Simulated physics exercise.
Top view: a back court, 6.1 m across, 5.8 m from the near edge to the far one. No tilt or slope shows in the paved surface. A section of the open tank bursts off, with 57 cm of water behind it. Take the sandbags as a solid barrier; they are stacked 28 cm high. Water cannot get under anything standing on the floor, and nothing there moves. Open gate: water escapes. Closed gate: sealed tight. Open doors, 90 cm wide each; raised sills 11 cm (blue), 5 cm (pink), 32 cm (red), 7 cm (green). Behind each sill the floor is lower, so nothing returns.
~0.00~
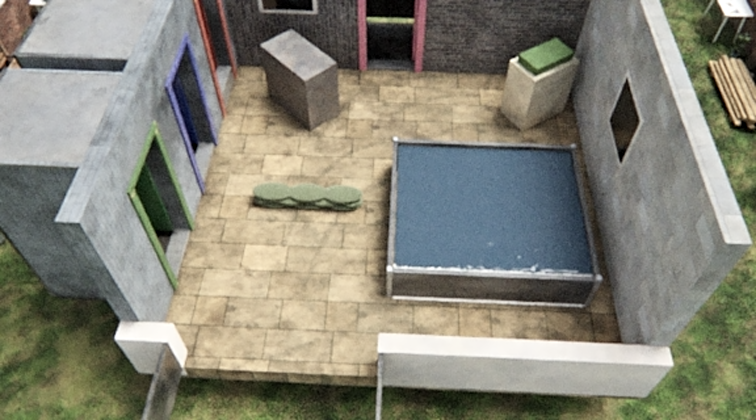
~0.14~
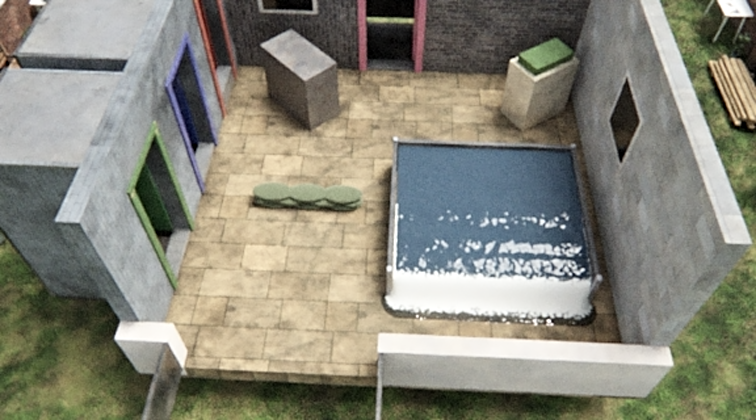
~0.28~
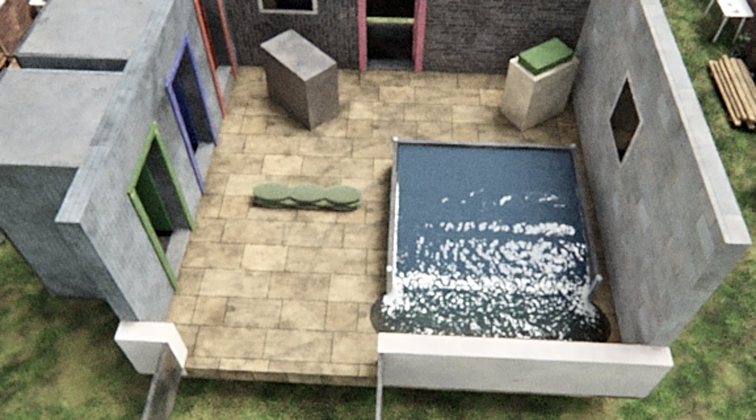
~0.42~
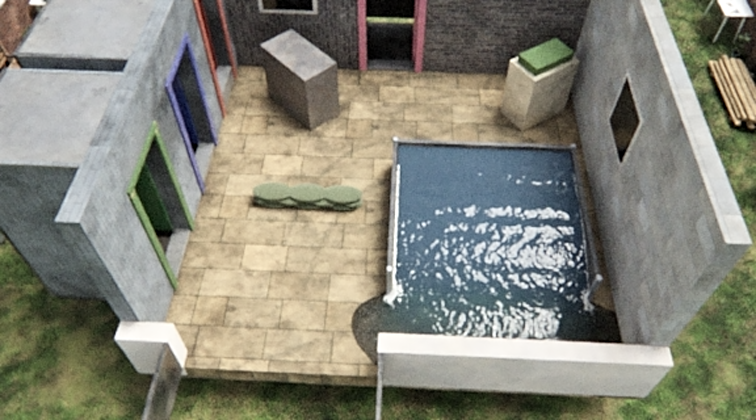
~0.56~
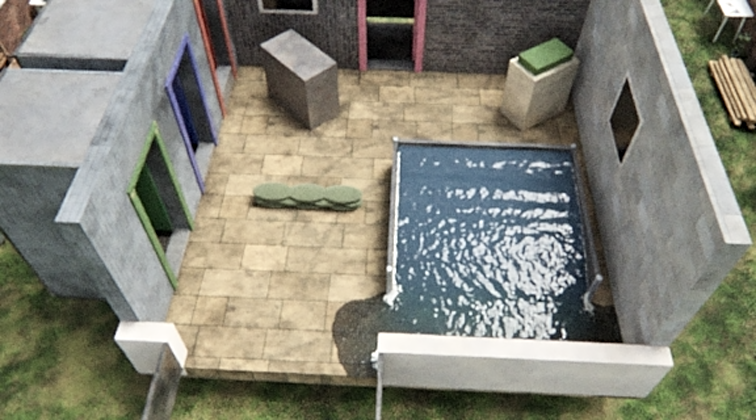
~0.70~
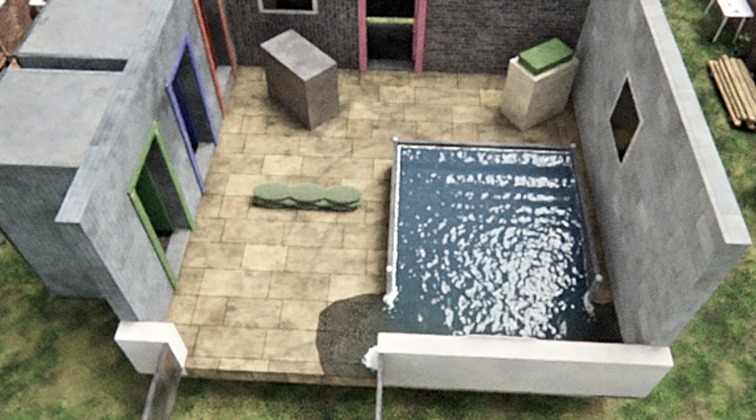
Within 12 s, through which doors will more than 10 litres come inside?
In order: The blue door falls short of the limit, the pink door falls short of the limit, the red door falls short of the limit, the green door surpasses the limit.
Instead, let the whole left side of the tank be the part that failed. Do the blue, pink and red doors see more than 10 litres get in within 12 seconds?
Then it goes blue too high, pink too high, red fine.
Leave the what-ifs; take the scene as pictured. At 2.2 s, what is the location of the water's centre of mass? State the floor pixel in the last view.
About (480, 278).
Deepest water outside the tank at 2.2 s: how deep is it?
It tops out at some 48 cm.
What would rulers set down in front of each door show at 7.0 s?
Depth readings (cm): Blue = 5; pink = 2; red = 7; green = 9.
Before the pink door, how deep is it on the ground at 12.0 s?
It comes to near 6.0 cm.
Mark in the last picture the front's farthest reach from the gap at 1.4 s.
Roughly at pixel (254, 353).
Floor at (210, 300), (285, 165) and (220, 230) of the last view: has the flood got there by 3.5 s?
Respectively: Got hit, was missed, got hit.
After 1.4 s water covers 15 % of the floor and is deepest (55 cm) near (617, 370); blue door not reached, pink door not reached, red door not reached, green door not reached.
After 2.2 s water covers 35 % of the floor and is deepest (48 cm) near (612, 344); blue door not reached, pink door not reached, red door not reached, green door not reached.
After 3.5 s water covers 45 % of the floor and is deepest (28 cm) near (561, 82); blue door 5 cm at the sill, 0 L in, pink door not reached, red door not reached, green door 15 cm at the sill, 31 L in.
After 7.0 s water covers 90 % of the floor and is deepest (24 cm) near (612, 344); blue door 5 cm at the sill, 0 L in, pink door 2 cm at the sill, 0 L in, red door 7 cm at the sill, 0 L in, green door 9 cm at the sill, 75 L in.
After 12.0 s water covers 95 % of the floor and is deepest (15 cm) near (546, 367); blue door 6 cm at the sill, 0 L in, pink door 6 cm at the sill, 3 L in, red door 10 cm at the sill, 0 L in, green door 6 cm at the sill, 86 L in.
